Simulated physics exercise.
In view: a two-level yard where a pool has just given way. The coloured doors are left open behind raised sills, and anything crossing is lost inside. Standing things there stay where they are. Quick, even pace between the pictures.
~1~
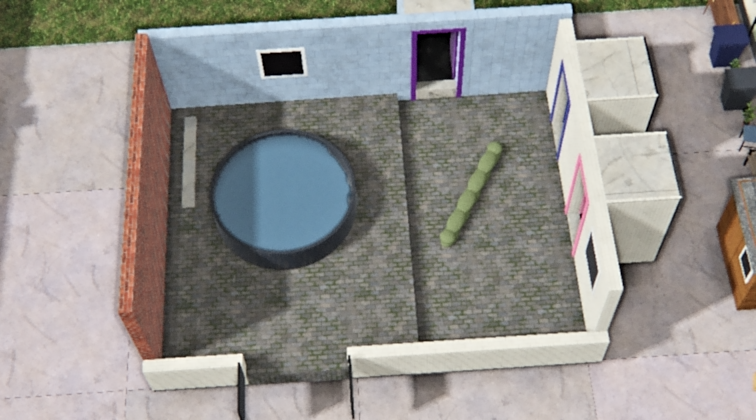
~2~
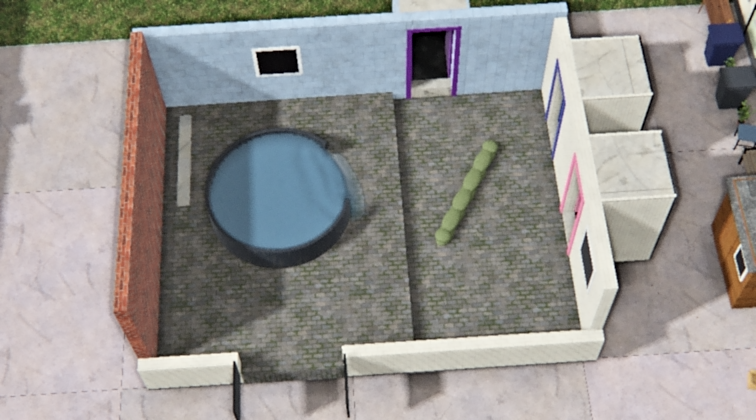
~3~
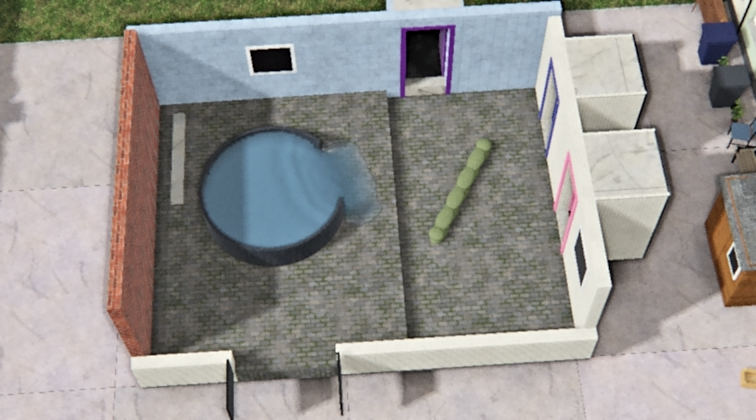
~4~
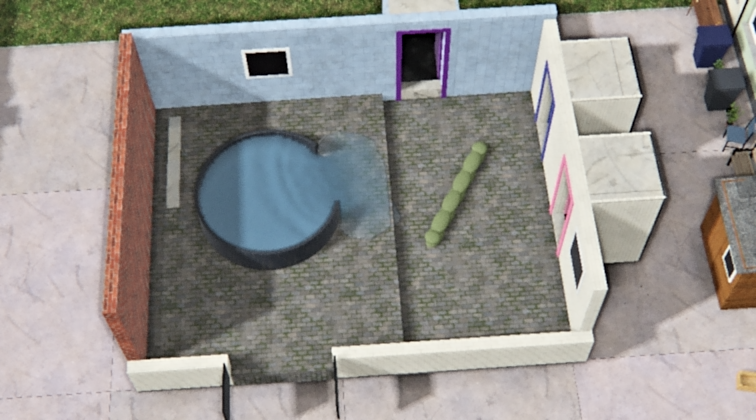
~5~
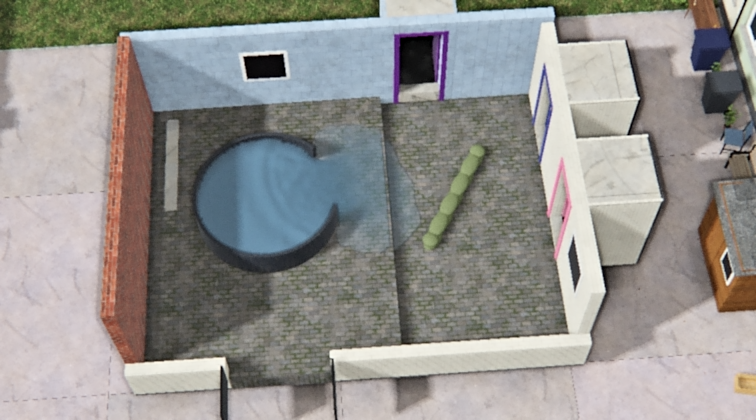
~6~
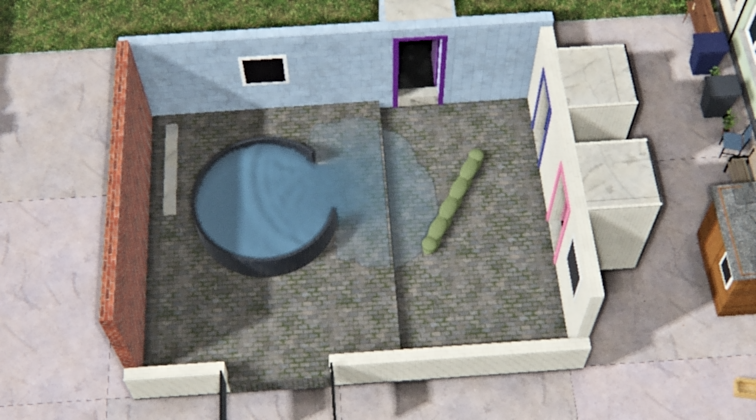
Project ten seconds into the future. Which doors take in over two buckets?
Door by door: The pink door does not, the blue door does, the purple door does not.
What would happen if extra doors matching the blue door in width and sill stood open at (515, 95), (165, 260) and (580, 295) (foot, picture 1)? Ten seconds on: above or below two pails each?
Result per door - past the limit; within the limit; past the limit.
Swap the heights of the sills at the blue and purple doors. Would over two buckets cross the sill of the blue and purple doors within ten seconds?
One by one: The blue door stays within the limit; the purple door exceeds the limit.
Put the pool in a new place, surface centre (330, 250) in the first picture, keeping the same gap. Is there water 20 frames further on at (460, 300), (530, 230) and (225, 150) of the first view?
Result: Inundated; inundated; spared.
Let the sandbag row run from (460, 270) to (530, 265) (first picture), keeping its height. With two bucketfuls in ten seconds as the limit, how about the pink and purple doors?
Looks like pink door crosses it and purple door stays short of it.
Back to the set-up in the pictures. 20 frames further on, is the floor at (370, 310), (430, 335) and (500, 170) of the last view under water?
First spot spared, second spot submerged, third spot submerged.
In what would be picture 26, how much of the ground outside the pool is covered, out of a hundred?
Roughly 40 %.
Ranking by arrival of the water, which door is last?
That would be the pink one.
A moment on, water covers 25 % of the floor; the pink door not reached, the blue door not reached, the purple door wet at the sill, nothing in.
Next, water covers 30 % of the floor; the pink door not reached, the blue door not reached, the purple door wet at the sill, nothing in.
Then, water covers 40 % of the floor; the pink door not reached, the blue door under two buckets in, the purple door wet at the sill, nothing in.
Later, water covers 55 % of the floor; the pink door wet at the sill, nothing in, the blue door far over two buckets in, the purple door wet at the sill, nothing in.
In the end, water covers 55 % of the floor; the pink door wet at the sill, nothing in, the blue door far over two buckets in, the purple door wet at the sill, nothing in.
